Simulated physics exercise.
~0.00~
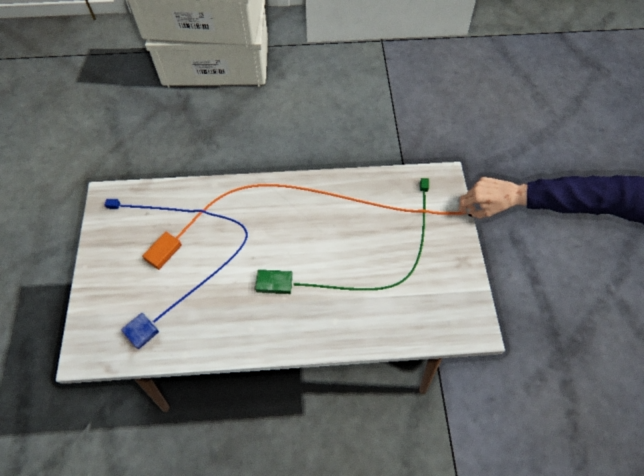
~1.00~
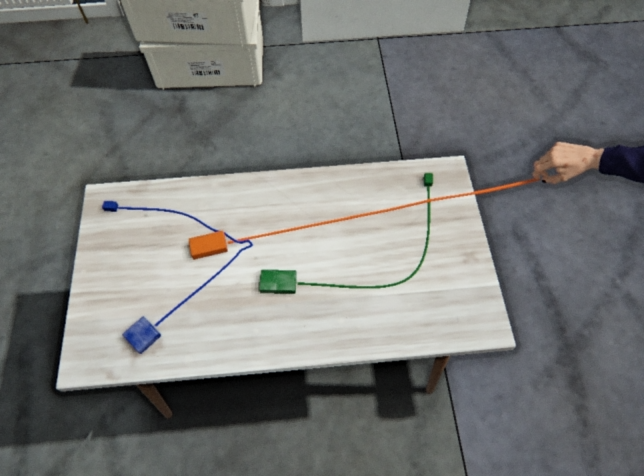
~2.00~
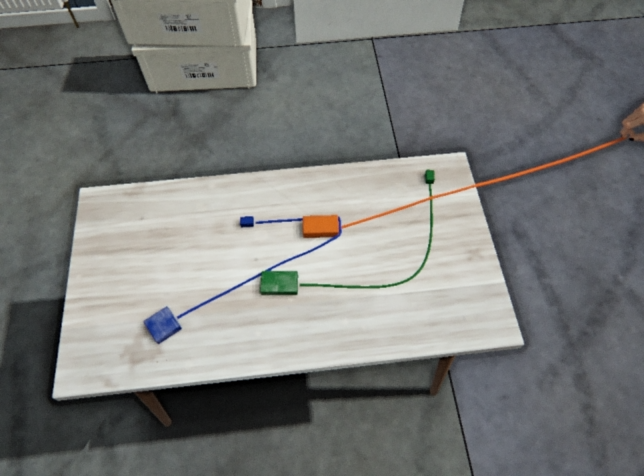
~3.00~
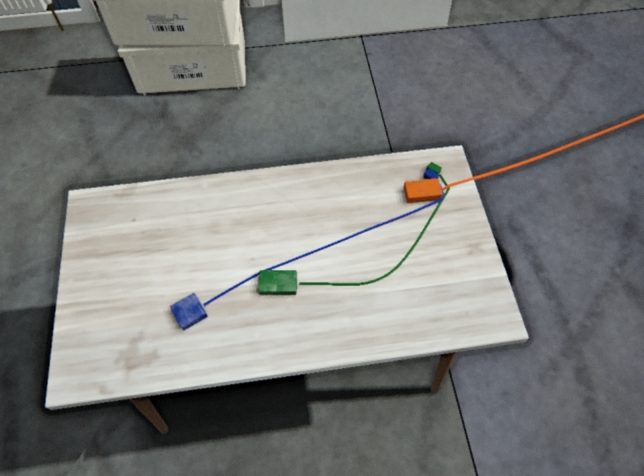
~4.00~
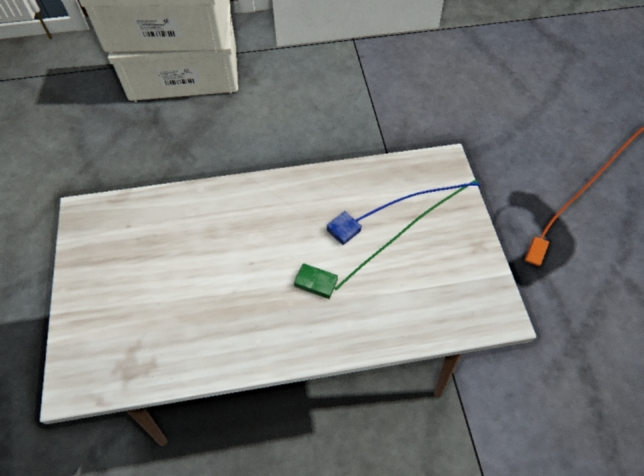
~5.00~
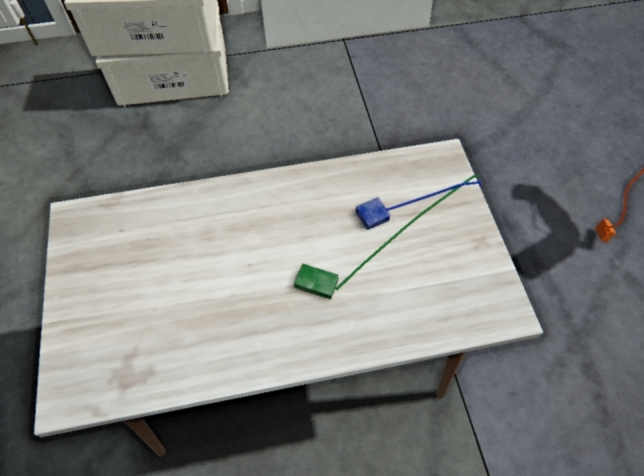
The orange charger, pulled by a hand, slides off the table's right edge, dragging the blue charger.
